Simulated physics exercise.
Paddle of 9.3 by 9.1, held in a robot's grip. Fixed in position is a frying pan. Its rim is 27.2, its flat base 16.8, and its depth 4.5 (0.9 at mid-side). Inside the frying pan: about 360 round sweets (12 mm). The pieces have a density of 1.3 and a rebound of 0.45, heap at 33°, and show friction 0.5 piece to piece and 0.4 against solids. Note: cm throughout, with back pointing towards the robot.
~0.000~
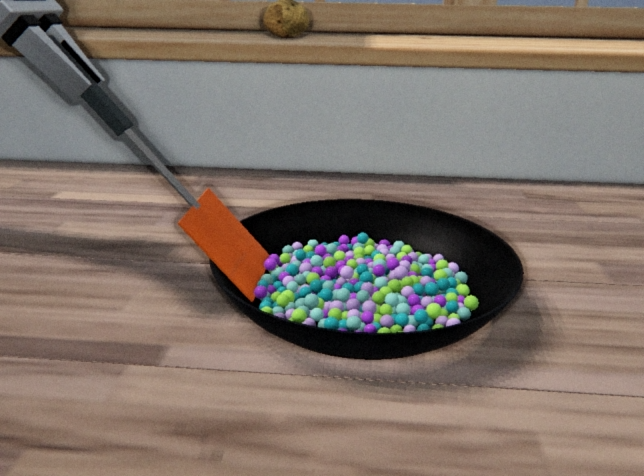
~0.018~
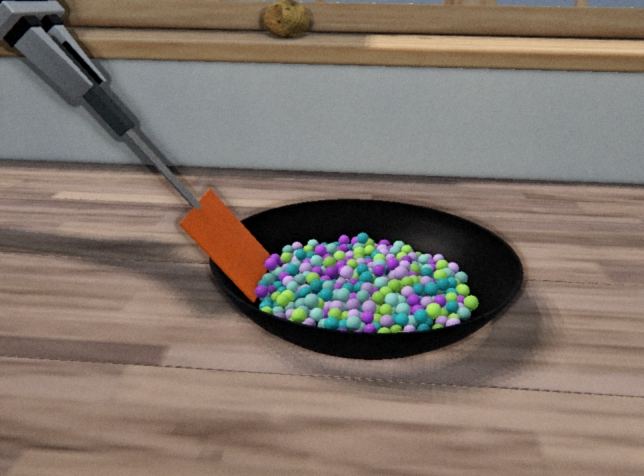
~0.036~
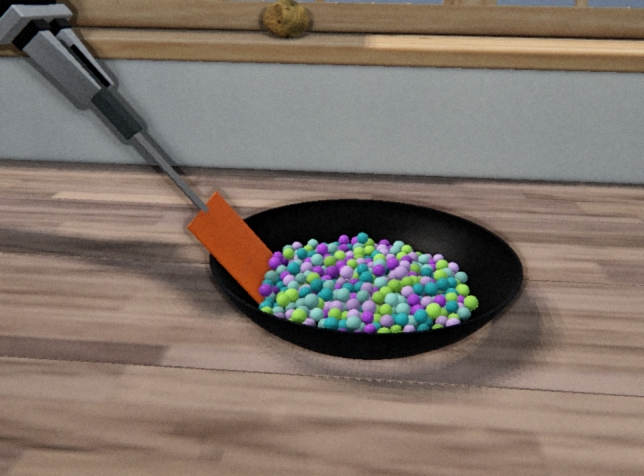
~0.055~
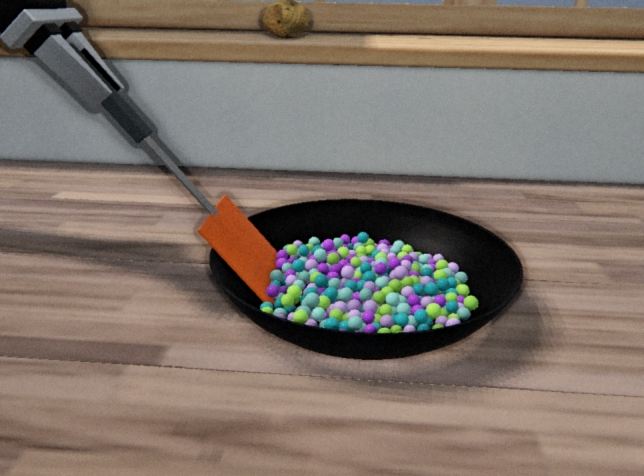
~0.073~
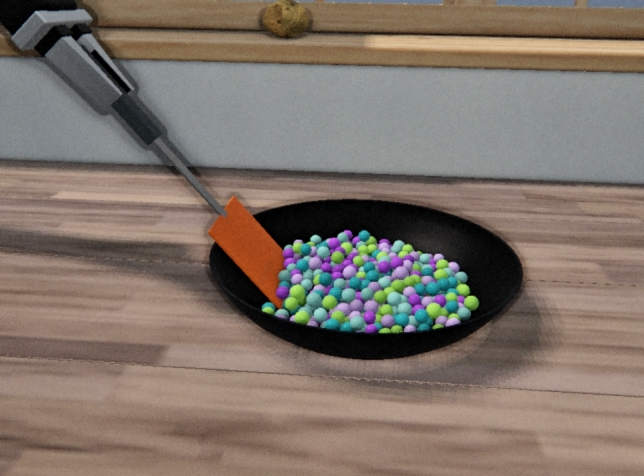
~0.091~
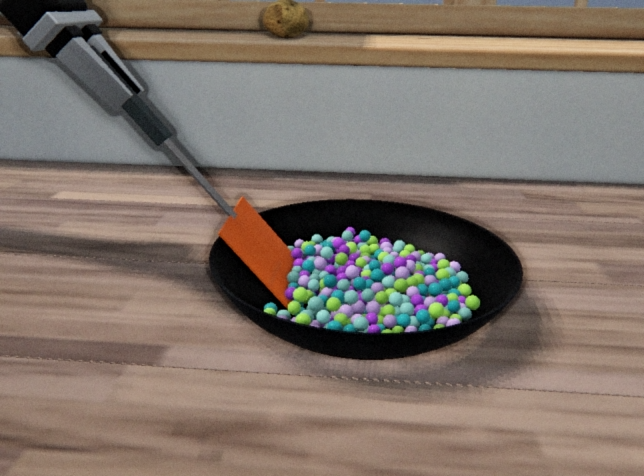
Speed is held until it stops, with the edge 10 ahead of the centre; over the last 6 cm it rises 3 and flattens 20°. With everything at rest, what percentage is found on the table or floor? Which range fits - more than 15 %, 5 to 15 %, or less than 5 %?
The range that fits is 5 to 15 %.
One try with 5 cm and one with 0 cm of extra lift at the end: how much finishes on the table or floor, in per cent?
I'd say close to 10 percent for the first and close to 5 percent for the second.
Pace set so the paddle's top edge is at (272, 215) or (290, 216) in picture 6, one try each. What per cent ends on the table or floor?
Roughly 25 per cent, then roughly 35 per cent.
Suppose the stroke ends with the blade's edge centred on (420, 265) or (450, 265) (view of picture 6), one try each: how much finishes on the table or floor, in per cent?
Some 0 and 0 per cent.
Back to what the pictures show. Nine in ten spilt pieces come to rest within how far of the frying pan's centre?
The distance is roughly 25 cm.
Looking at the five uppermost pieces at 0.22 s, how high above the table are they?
Somewhere near 4 cm, I'd say.
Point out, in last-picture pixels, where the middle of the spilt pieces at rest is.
In the last view, it's around (568, 298).
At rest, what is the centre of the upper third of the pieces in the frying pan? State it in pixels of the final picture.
The centre sits at about (461, 276).
After 0.22 s, sloping 50°, highest piece 4 above the table; 355 in the frying pan.
After 0.34 s, sloping 43°, highest piece 5 above the table; 355 in the frying pan.
After 0.61 s, sloping 30°, highest piece 6 above the table; 322 in the frying pan, 28 on the table or floor, 5 on the blade or in flight.
After 1.66 s, sloping 30°, highest piece 5 above the table; 319 in the frying pan, 36 on the table or floor.
In the end, 319 in the frying pan, 36 on the table or floor. That is 10 % on the table or floor.
